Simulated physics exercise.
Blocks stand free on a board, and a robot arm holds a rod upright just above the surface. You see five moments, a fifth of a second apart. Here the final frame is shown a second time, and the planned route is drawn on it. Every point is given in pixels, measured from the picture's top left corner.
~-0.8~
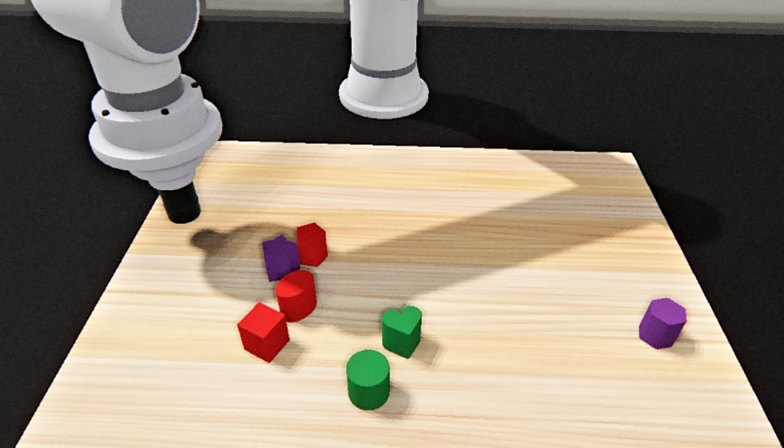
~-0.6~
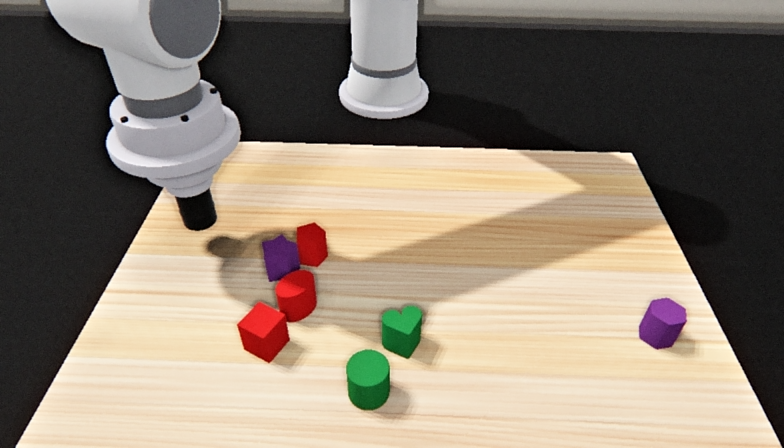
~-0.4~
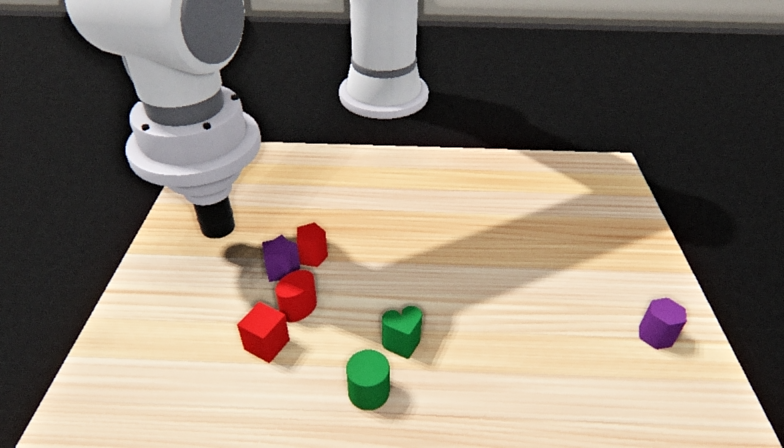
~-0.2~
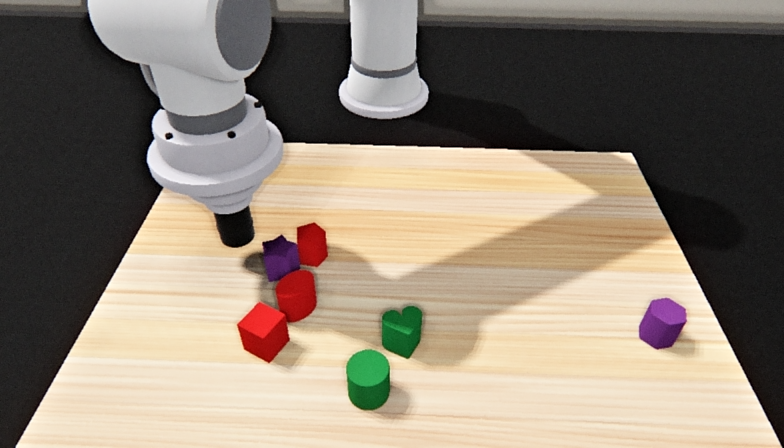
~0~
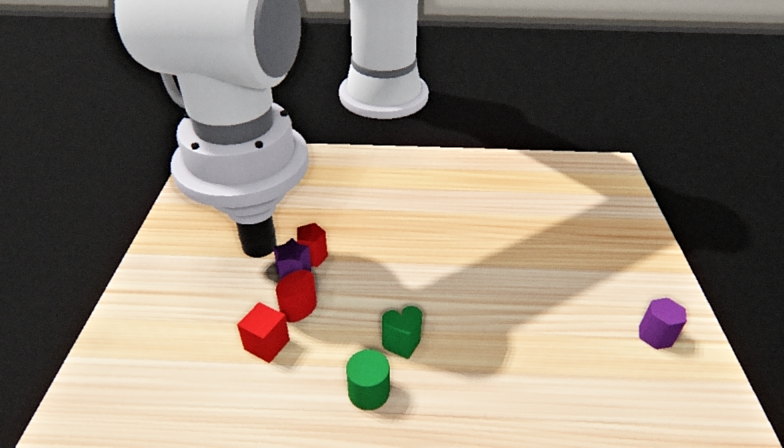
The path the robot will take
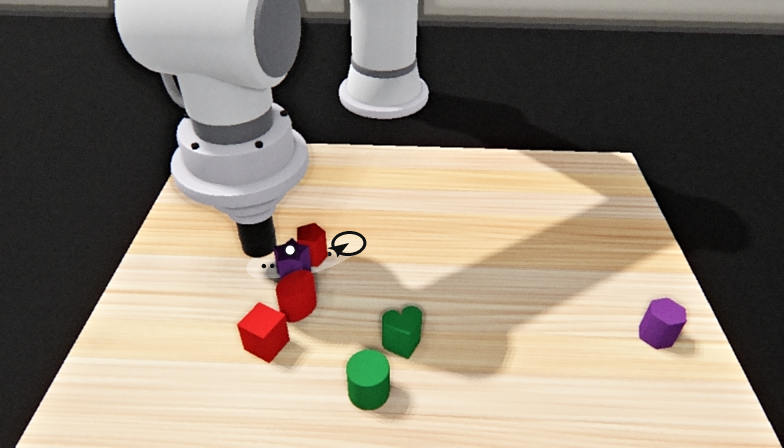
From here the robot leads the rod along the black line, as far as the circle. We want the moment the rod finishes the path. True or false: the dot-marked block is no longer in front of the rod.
The claim holds.
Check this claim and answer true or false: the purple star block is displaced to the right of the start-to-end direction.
That claim is true.
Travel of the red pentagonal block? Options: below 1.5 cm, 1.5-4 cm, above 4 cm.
Over 4 cm.
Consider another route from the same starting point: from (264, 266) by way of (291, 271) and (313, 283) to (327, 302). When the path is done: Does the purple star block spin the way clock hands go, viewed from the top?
My answer is no.
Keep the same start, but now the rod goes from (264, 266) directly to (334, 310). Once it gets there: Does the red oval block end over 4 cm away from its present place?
No, that is not how it ends up.
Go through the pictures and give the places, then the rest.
The first picture shows lower end of the rod (185, 215), tops of blocks, purple star block (278, 246), red oval block (295, 283), red pentagonal block (310, 232).
The second picture shows rod (201, 221), blocks as before.
The third picture shows rod (219, 229), blocks as before.
The fourth picture shows rod (238, 237), blocks as before.
The fifth picture shows rod (260, 247), purple star block (290, 250), red oval block (295, 283), red pentagonal block (310, 232).
The drawn path runs from (264, 266) by way of (295, 264) and (324, 256) to (349, 243); the dot is on the purple star block.
On the path given first. Halfway along, rod (309, 242); purple star block (316, 256), turned 15° clockwise; red pentagonal block (335, 225), turned 30° anticlockwise.
At the end, rod (348, 224); purple star block (317, 255), turned 25° clockwise; red oval block not moved; red pentagonal block (375, 211), turned 15° anticlockwise.
